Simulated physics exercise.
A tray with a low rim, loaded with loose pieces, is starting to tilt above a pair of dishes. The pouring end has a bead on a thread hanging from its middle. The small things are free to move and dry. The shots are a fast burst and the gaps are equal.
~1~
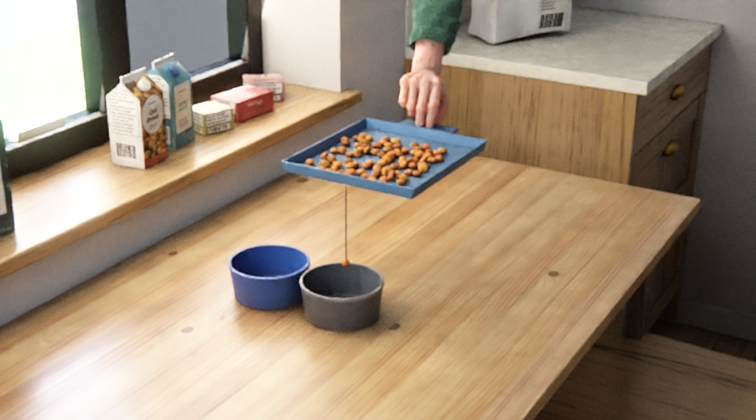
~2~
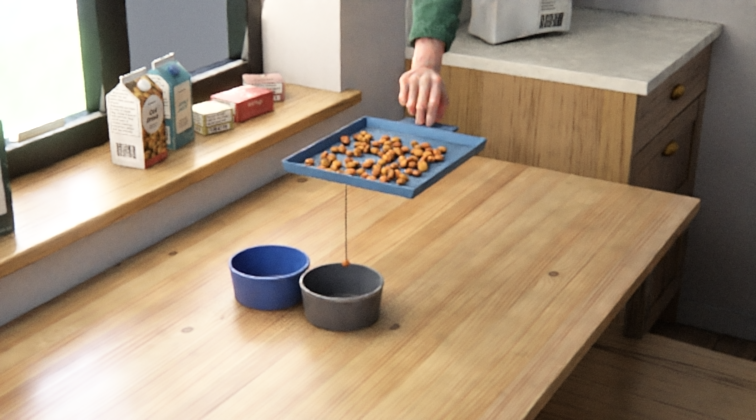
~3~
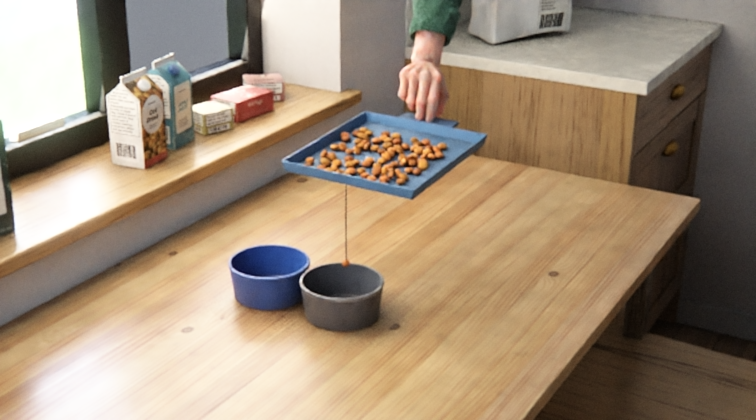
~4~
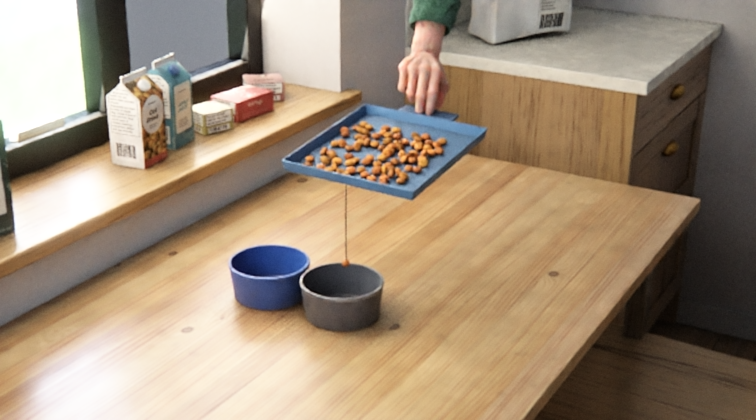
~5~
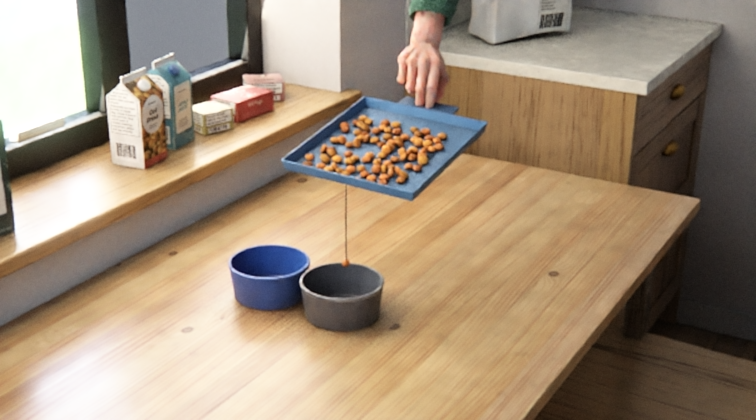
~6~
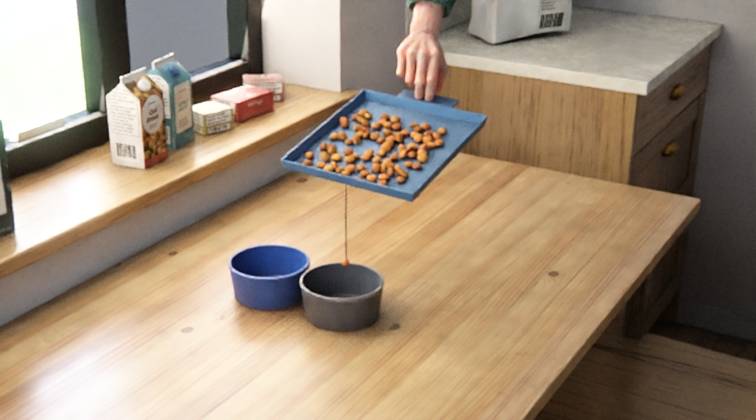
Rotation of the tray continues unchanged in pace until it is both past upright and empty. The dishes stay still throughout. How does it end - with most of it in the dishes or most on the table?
Mostly spilled.
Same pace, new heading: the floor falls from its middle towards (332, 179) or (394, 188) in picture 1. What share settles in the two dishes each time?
Case one 80 %; case two 10 %.
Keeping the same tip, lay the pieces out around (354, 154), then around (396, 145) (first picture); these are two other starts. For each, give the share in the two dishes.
First case around 50 %, second case around 40 %.
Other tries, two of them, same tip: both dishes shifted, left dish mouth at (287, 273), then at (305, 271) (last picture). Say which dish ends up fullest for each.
Well, the first go goes to the rightmost dish, and the second to the rightmost dish.
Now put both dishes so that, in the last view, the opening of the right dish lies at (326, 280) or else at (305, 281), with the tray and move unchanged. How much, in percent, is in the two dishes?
About 30 and 30 per cent respectively.
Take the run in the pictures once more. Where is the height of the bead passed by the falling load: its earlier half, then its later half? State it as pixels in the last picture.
I'd place the first part at (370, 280) and the rest at (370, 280).
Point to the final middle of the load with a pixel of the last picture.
Roughly at pixel (367, 326).
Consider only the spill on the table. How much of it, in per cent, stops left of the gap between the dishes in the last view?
20 %, roughly.
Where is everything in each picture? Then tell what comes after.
In the first frame, corners of the pouring end (286, 161) and (412, 188), level; middle of the load (387, 160), bits of cat kibble; left dish (247, 289); right dish (320, 310); bead on its thread (346, 263).
In the second frame, corners of the pouring end (286, 161) and (412, 188), level; middle of the load (387, 159).
In the third frame, corners of the pouring end (286, 160) and (412, 189), tipped barely, lowest at the right corner; middle of the load (386, 157).
In the fourth frame, corners of the pouring end (285, 160) and (412, 190), tipped a little, lowest at the right corner; middle of the load (386, 154).
In the fifth frame, corners of the pouring end (285, 159) and (412, 191), tipped a little, lowest at the right corner; middle of the load (386, 151).
In the sixth frame, corners of the pouring end (285, 159) and (412, 192), tipped a little, lowest at the right corner; middle of the load (386, 148); left dish (247, 289); right dish (320, 310).
Just after the last frame, tray tipped steeply; almost all on the tray; just a few in the air.
A moment on, tray tipped right over; roughly a quarter on the tray; about a tenth in the right dish; roughly a quarter outside both; roughly a third in the air.
Further on, tray tipped past a quarter turn; roughly a third in the right dish; just a few in the left dish; roughly two thirds outside both.
When it is over, tray tipped past a quarter turn; roughly a third in the right dish; just a few in the left dish; roughly two thirds outside both.
